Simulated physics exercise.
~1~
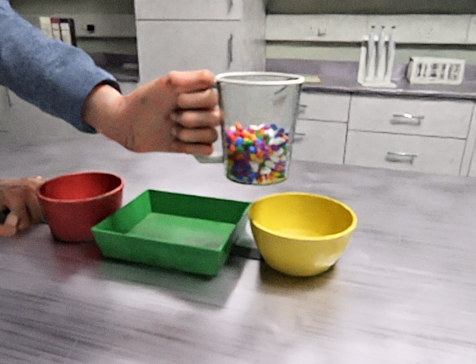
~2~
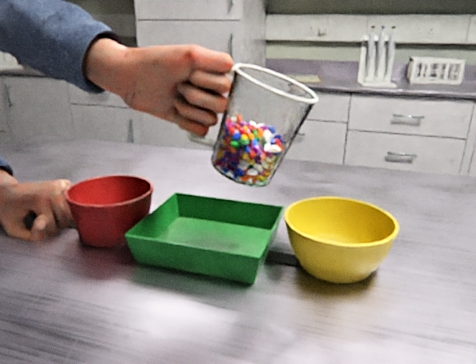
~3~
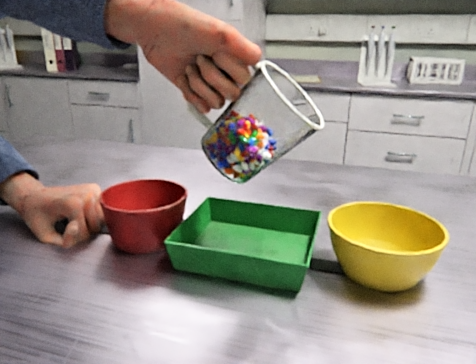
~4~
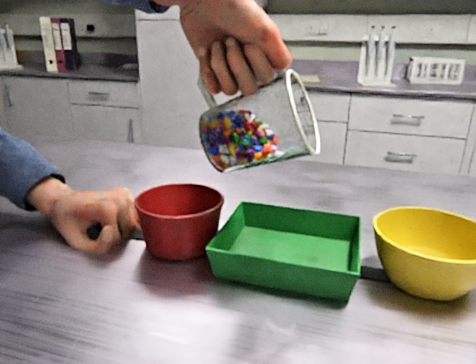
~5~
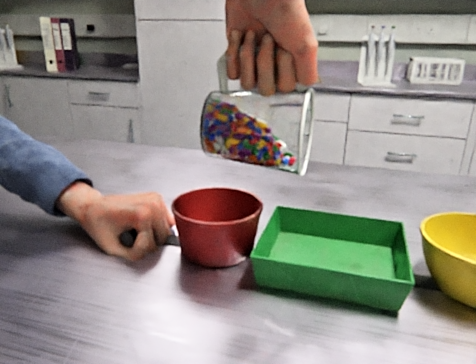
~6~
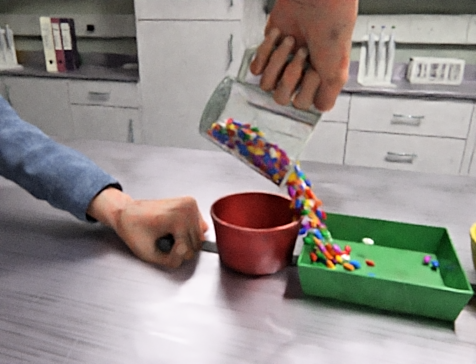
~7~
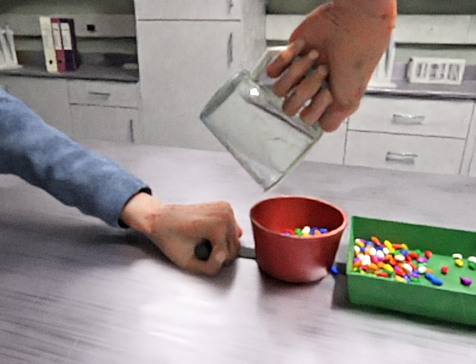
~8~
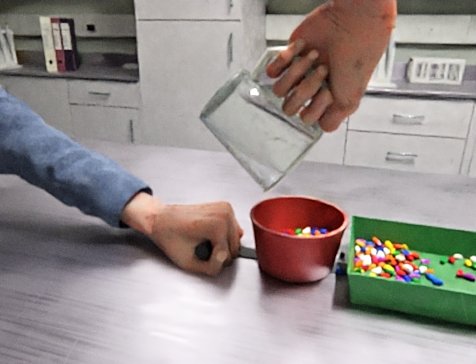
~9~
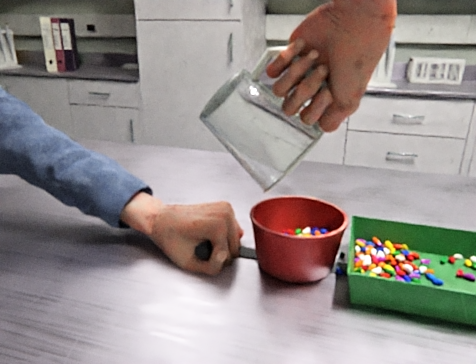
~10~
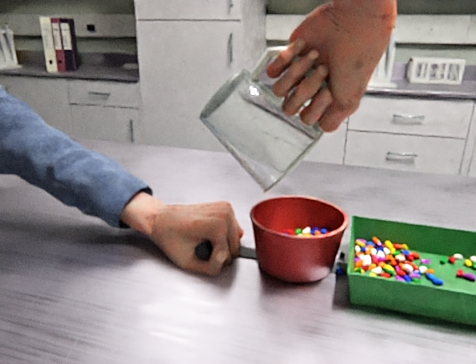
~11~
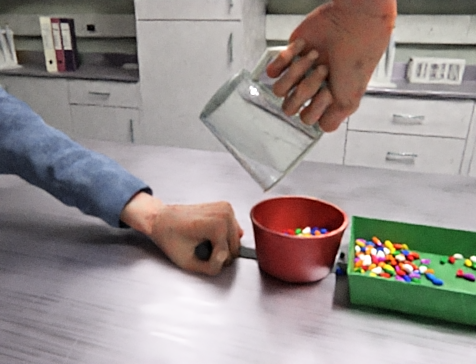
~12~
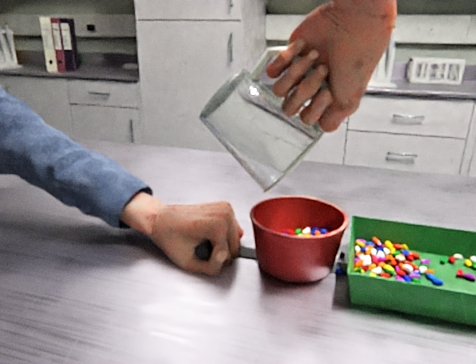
A hand holds a clear cup of colourful jelly beans above a table, while another hand grips a handle beside a red dish, joined in a row to a green tin and a yellow bowl. The row slides steadily to the right as the cup tips further over. Once the cup lies on its side and tilts past level, the jelly beans spill out, landing in the green tin and then the red dish as it moves beneath. The yellow bowl slides out of view. The row stops, and the emptied cup stays tilted above, with jelly beans resting in both the dish and the tin.
